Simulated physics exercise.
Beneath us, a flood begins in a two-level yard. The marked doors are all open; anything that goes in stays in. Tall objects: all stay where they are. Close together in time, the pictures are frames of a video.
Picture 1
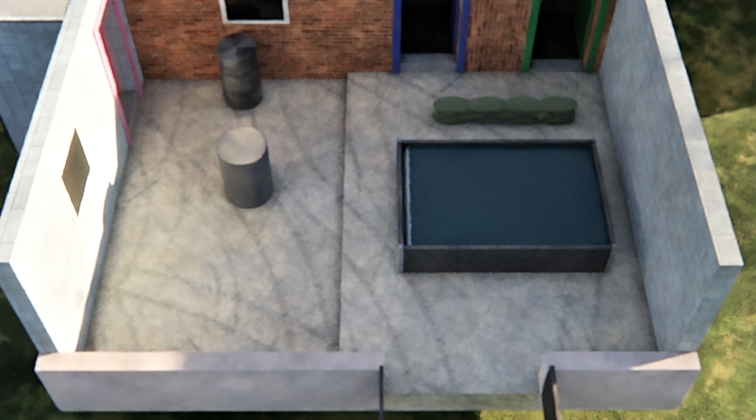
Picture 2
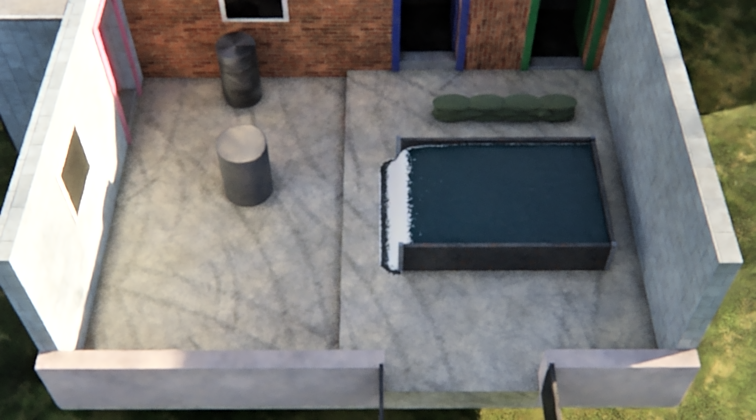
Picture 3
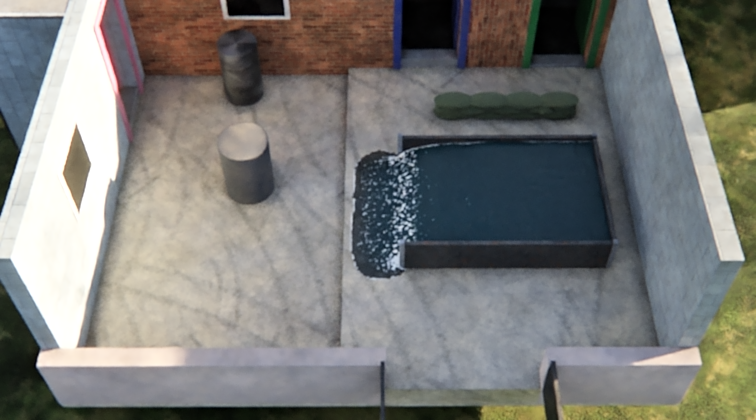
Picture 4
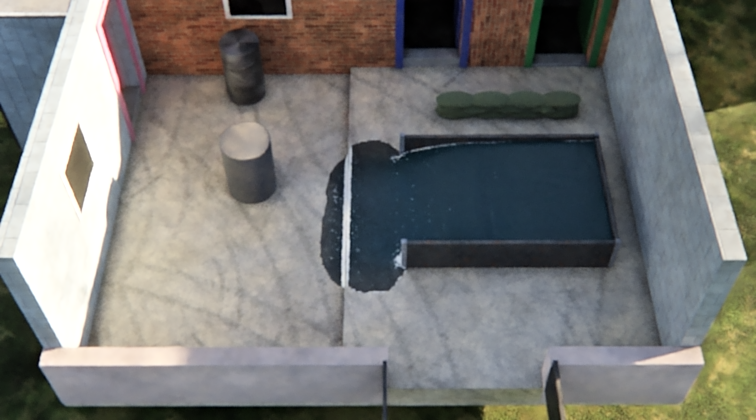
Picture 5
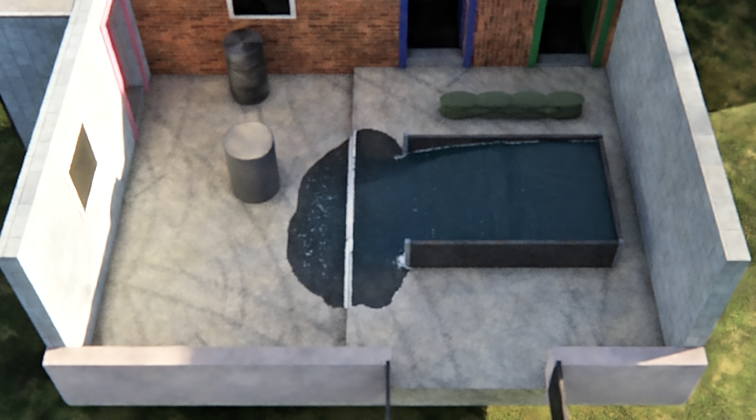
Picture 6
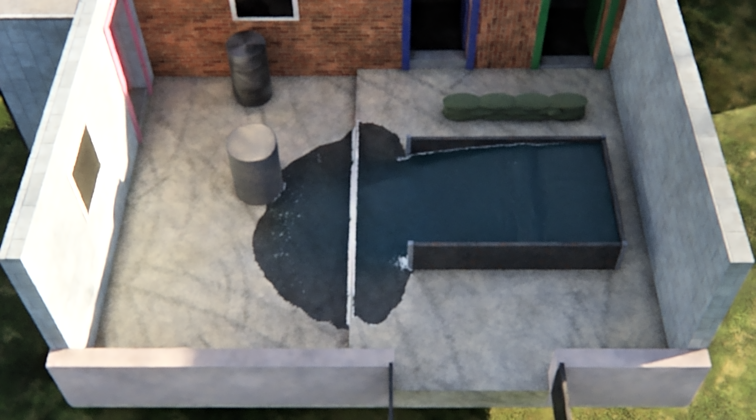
In the video, dark water sits in a rectangular tank in a walled yard, then pours out of its open left side, crosses a step onto the lower paving, and spreads in a widening pool to a gray cylinder.
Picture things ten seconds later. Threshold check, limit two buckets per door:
One by one: The blue door will get two buckets at most; the pink door will get two buckets at most; the green door will get two buckets at most.
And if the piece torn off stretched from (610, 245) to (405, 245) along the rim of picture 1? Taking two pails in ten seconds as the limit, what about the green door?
Log - green: Above threshold.
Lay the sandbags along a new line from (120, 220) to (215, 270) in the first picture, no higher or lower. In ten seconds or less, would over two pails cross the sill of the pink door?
In the end the pink one remains short.
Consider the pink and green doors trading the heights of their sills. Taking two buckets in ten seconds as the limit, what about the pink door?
That way the pink one breaks the limit.
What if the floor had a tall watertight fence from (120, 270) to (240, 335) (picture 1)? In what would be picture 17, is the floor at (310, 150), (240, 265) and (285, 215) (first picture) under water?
First soaked, then soaked, then soaked.
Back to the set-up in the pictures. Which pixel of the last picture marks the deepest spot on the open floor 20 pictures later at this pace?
I'd say near (89, 378).
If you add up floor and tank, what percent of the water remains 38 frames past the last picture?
About 100 %.
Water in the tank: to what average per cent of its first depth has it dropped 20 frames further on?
Estimate: Some 30 %.
A moment on, water covers 30 % of the floor; the blue door not reached, the pink door not reached, the green door not reached.
Next, water covers 50 % of the floor; the blue door not reached, the pink door not reached, the green door not reached.
Then, water covers 55 % of the floor; the blue door not reached, the pink door wet at the sill, nothing in, the green door not reached.
Later, water covers 60 % of the floor; the blue door not reached, the pink door wet at the sill, nothing in, the green door not reached.
In the end, water covers 55 % of the floor; the blue door not reached, the pink door wet at the sill, nothing in, the green door not reached.
